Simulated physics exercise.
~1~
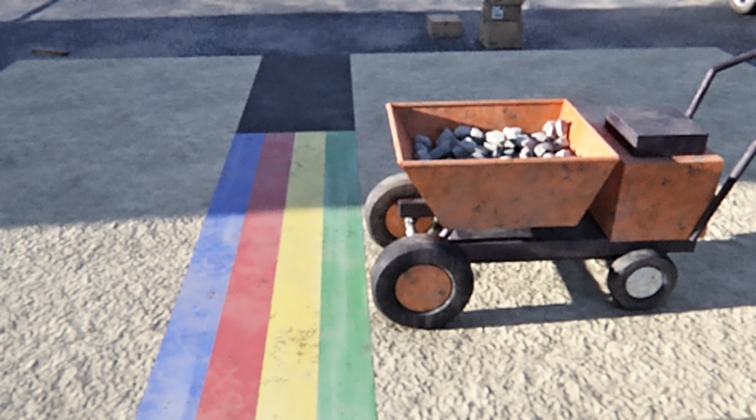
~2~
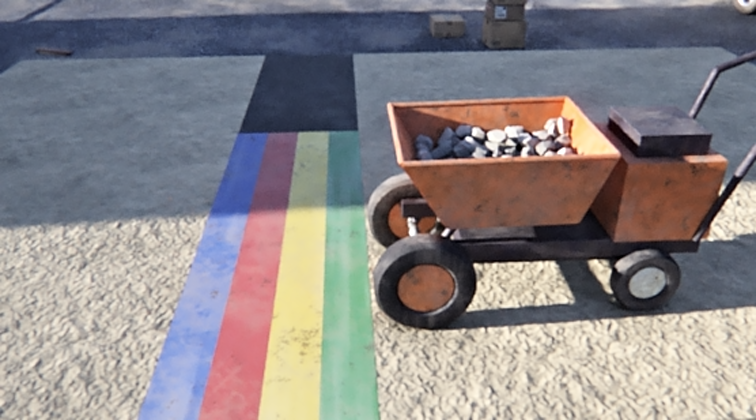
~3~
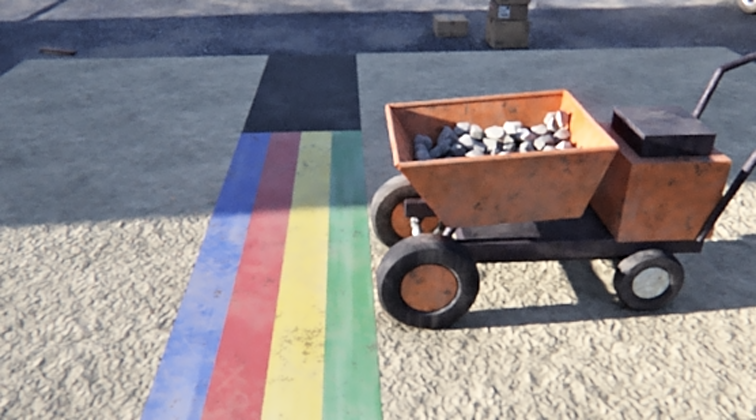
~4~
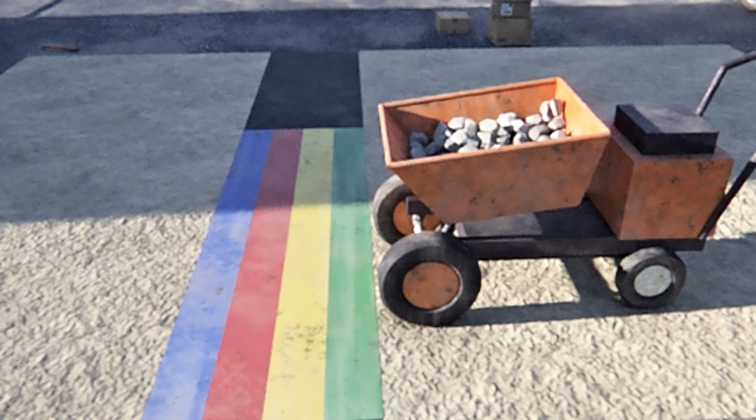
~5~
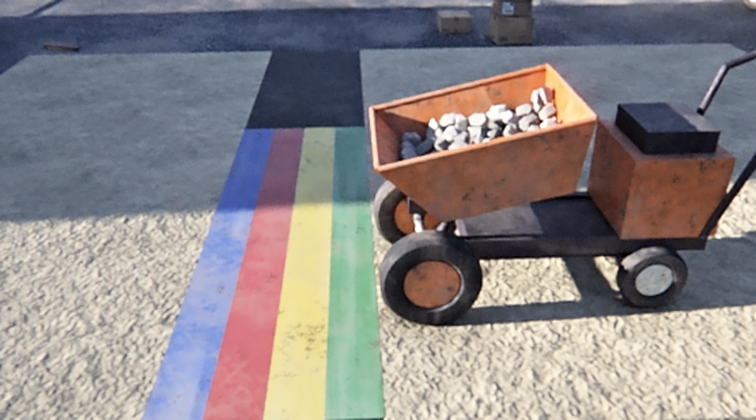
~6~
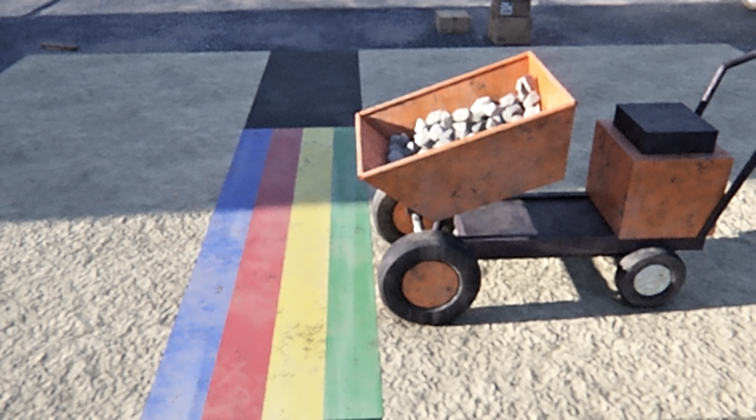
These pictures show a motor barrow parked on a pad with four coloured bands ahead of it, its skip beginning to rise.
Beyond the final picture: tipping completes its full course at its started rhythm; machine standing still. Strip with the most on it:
Red strip.
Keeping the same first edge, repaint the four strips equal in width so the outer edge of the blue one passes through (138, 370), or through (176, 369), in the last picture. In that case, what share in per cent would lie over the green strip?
I'd put it at some 0 % for the first and some 0 % for the second.
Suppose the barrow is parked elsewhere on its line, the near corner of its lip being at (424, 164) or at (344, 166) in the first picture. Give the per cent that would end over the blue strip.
20 % then 40 %.
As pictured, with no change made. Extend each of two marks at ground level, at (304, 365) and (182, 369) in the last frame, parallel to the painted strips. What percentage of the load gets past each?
Respectively 90 and 10 percent.
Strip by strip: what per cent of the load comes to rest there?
In percent: Green strip 0, yellow strip 25, red strip 45, blue strip 20.
Soon after the last picture, skip tipped steeply; all in the skip.
A little later, skip tipped right over; most in the skip; a stray few over the yellow strip; a small part over the red strip; a stray few over the blue strip.
Later still, skip tipped right over; about a quarter in the skip; about a quarter over the yellow strip; about a third over the red strip; about a quarter over the blue strip; a small part off the paint.
By the end, skip tipped right over; a small part in the skip; none over the green strip; about a quarter over the yellow strip; about half over the red strip; about a quarter over the blue strip; a small part off the paint.
